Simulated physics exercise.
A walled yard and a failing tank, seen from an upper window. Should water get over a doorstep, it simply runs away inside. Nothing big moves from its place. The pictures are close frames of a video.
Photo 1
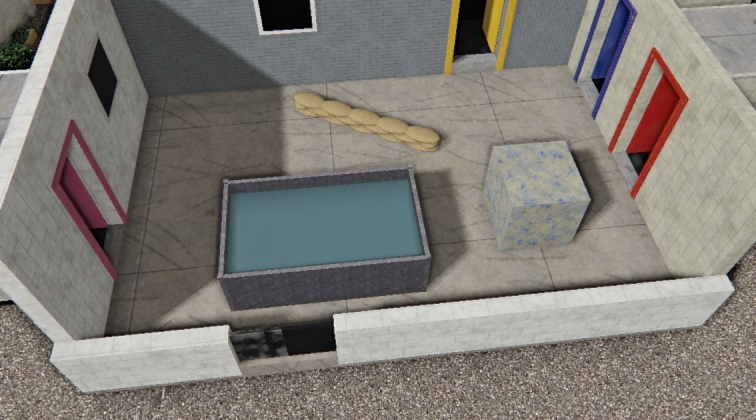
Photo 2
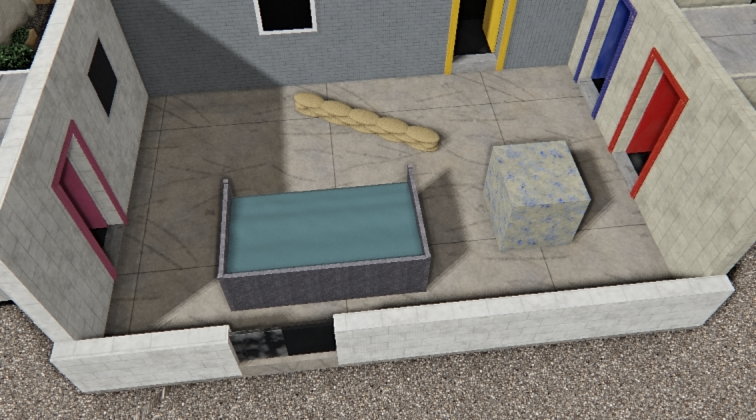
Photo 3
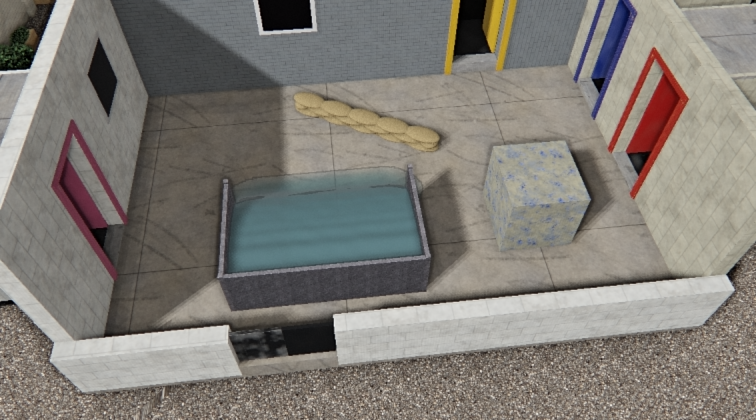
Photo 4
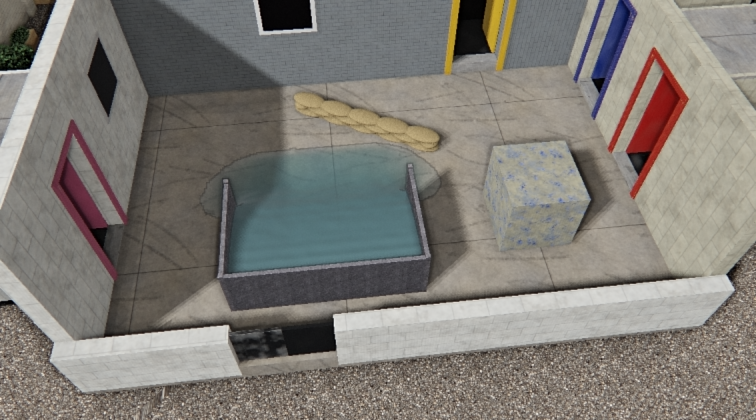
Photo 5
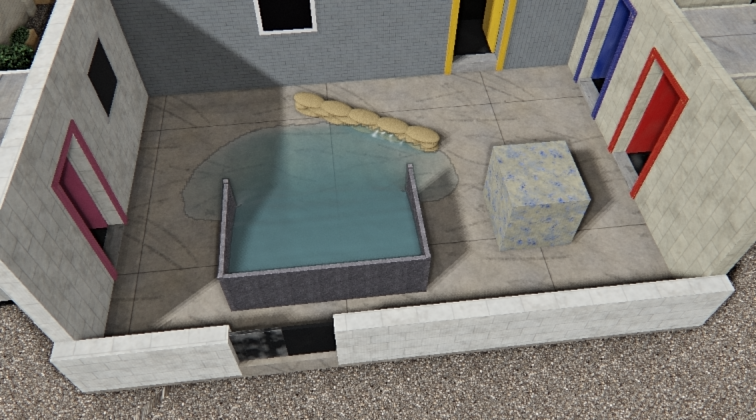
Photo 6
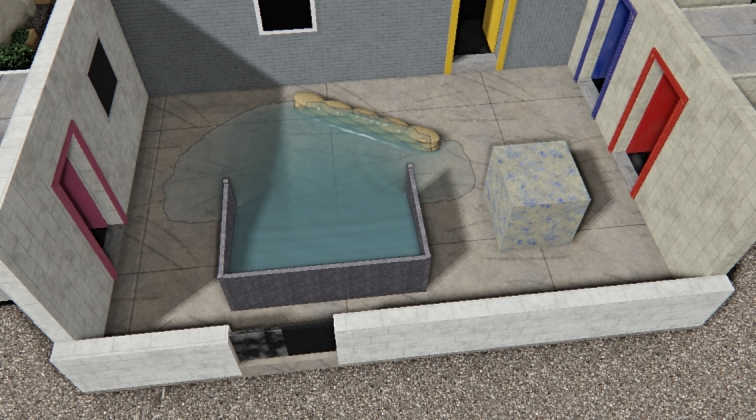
In a walled yard, a tank's far side vanishes and water pours out, spreading across the paving and reaching a sandbag row.
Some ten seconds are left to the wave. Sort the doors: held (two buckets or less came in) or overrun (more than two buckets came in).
Sorted: Red door overrun, pink door overrun, blue door held, yellow door held.
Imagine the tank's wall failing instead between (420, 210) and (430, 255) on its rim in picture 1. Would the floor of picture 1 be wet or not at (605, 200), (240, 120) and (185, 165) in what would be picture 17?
Sequence: Wetted / spared / spared.
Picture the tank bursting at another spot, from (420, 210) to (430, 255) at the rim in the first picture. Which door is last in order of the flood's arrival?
Pink door.
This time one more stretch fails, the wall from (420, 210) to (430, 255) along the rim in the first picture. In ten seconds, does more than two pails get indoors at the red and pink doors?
In brief, the red door goes past the mark; the pink door stops short.
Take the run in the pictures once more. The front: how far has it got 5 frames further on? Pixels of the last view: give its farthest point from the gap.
Somewhere close to (158, 100).
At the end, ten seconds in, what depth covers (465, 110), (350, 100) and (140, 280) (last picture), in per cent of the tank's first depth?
Going place by place: 8 %, 2 % and 10 %.
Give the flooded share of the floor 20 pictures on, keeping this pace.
Roughly 70 %.
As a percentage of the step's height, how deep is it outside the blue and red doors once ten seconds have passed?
In turn 40 and 300 per cent.
A moment on, water covers 40 % of the floor; the red door not reached, the pink door not reached, the blue door not reached, the yellow door not reached.
Next, water covers 50 % of the floor; the red door not reached, the pink door not reached, the blue door not reached, the yellow door not reached.
Then, water covers 70 % of the floor; the red door under two buckets in, the pink door under two buckets in, the blue door wet at the sill, nothing in, the yellow door wet at the sill, nothing in.
Later, water covers 90 % of the floor; the red door over two buckets in, the pink door over two buckets in, the blue door wet at the sill, nothing in, the yellow door wet at the sill, nothing in.
In the end, water covers 95 % of the floor; the red door far over two buckets in, the pink door far over two buckets in, the blue door wet at the sill, nothing in, the yellow door wet at the sill, nothing in.
